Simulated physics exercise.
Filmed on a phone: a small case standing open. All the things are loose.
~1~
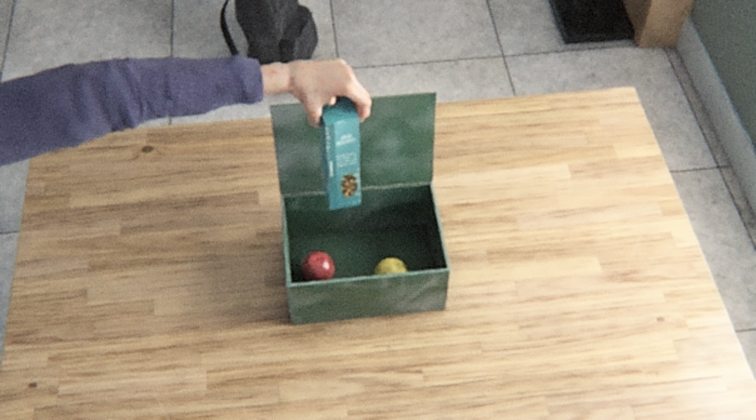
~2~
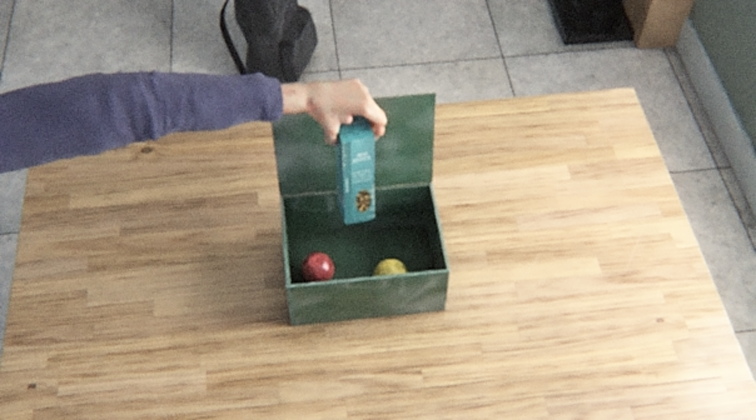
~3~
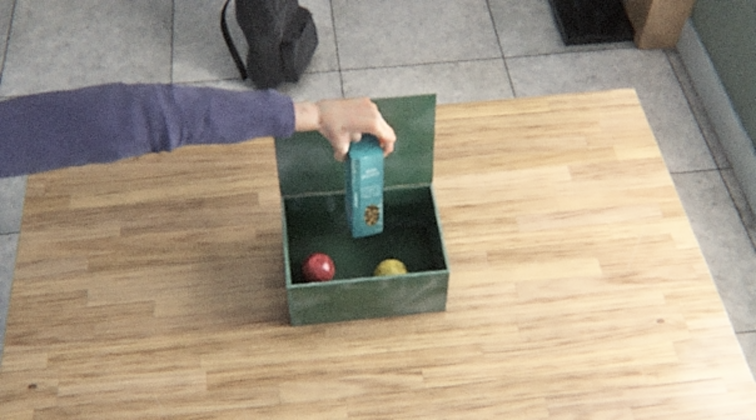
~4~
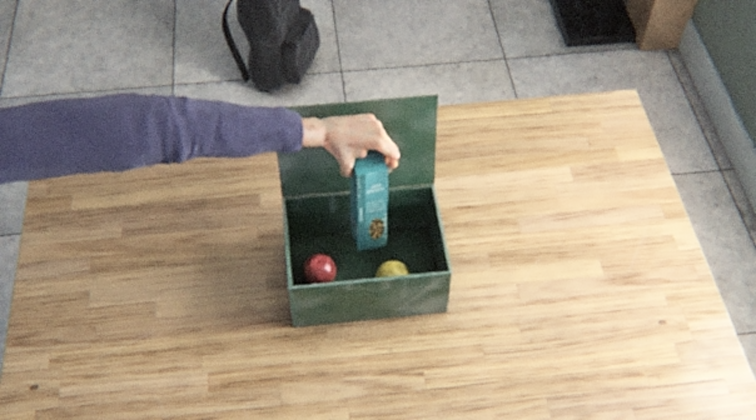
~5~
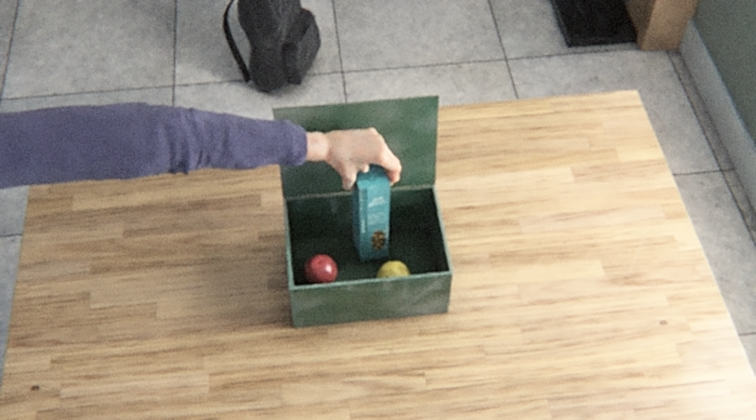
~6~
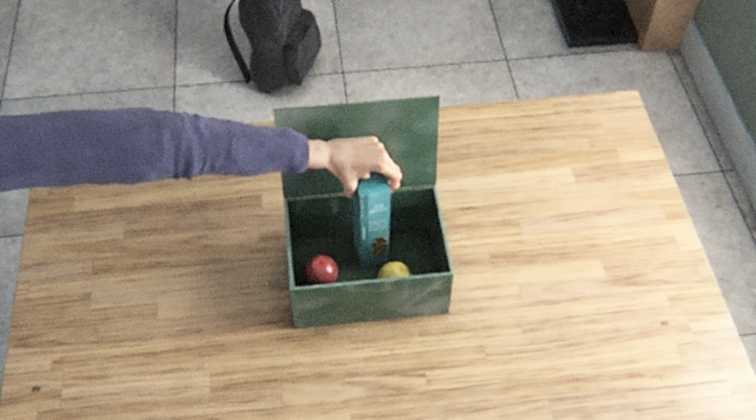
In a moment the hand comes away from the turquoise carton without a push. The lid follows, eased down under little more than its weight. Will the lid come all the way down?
As it turns out, it stays ajar.
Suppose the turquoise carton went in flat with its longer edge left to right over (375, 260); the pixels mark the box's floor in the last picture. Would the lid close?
Then it closes.
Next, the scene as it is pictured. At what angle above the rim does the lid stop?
Some 20° above the rim.
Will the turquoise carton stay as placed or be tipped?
It ends up tilted.
Then, 1.20 s on from there, lid starting down.
Then, 1.70 s on from there, lid 56° above the rim; turquoise carton turned 11° from how it was put near (375, 229).
Then, 1.90 s on from there, lid 35° above the rim; turquoise carton turned 29° from how it was put near (380, 246).
Then, 2.00 s on from there, lid 21° above the rim; turquoise carton turned 44° from how it was put near (385, 256).
In the end, lid 20° above the rim; toppled in the box, turquoise carton; the other 2 unmoved. At the end, from the last picture's camera, turquoise carton near (387, 256).
